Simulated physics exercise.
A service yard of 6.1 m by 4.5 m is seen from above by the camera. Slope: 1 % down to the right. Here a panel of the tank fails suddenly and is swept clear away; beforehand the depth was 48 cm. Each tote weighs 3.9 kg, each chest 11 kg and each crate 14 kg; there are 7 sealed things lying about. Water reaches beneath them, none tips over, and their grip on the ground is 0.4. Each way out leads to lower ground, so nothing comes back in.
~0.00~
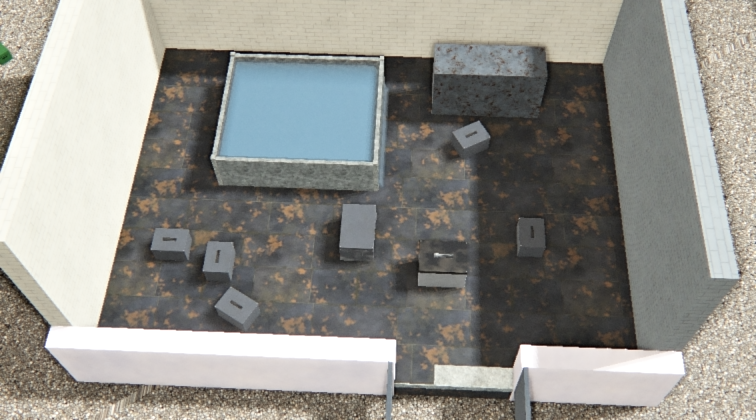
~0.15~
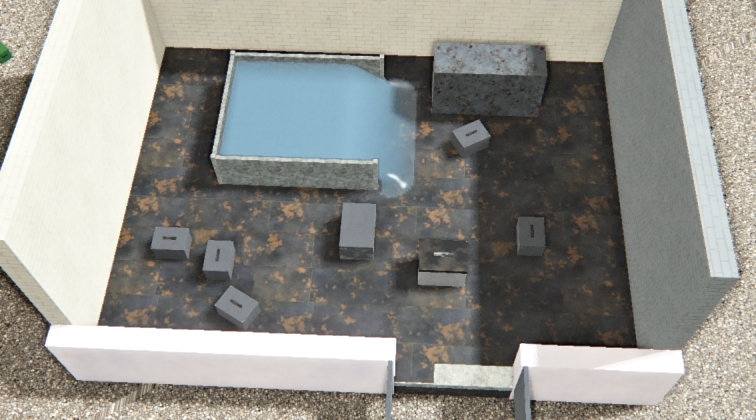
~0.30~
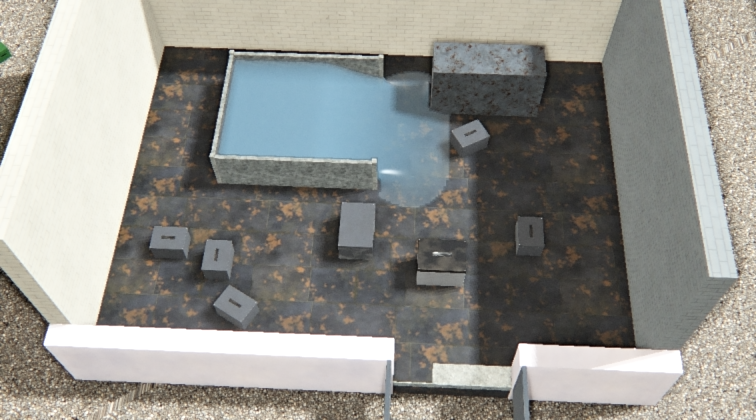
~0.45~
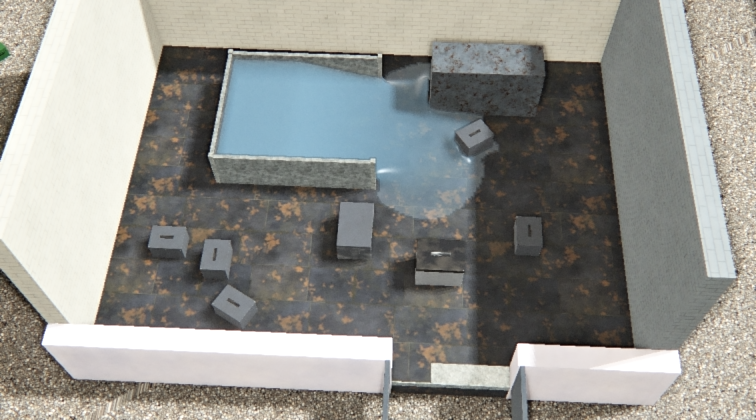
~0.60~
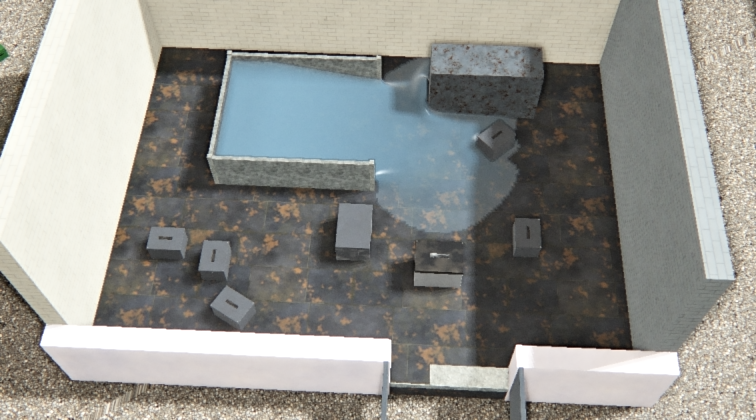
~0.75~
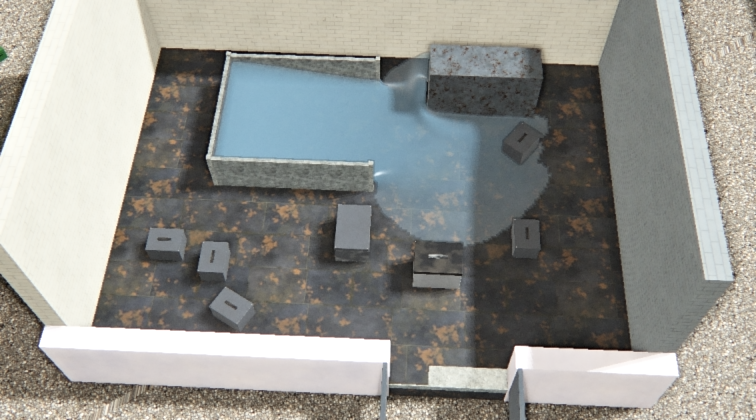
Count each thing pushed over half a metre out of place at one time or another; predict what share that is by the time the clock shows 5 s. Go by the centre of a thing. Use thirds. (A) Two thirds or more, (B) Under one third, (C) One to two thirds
B.
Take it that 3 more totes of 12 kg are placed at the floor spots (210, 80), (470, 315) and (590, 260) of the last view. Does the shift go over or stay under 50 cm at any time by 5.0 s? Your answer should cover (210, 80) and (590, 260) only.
Within it, beyond it.
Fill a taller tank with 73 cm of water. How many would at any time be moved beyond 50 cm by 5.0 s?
Then the count would be 6.
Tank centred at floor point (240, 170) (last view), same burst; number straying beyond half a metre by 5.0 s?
That gives 4 of them.
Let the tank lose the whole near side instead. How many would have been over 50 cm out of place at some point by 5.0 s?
Then it comes to 6 of them.
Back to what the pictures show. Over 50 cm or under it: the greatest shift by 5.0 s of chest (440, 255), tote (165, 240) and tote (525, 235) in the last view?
Well, in that order it's not reaching it, not reaching it, topping it.
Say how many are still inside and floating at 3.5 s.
Total: 2.
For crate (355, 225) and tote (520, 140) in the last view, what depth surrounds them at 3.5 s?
Roughly 0 and 19 cm.
After 1.1 s 1 of 7 are over 50 cm from their spots; 0 afloat.
After 2.2 s 2 of 7 are over 50 cm from their spots; 2 afloat.
After 3.5 s 2 of 7 are over 50 cm from their spots; 2 afloat.
After 5.0 s 2 of 7 are over 50 cm from their spots, and 2 have been at some point; 2 afloat.
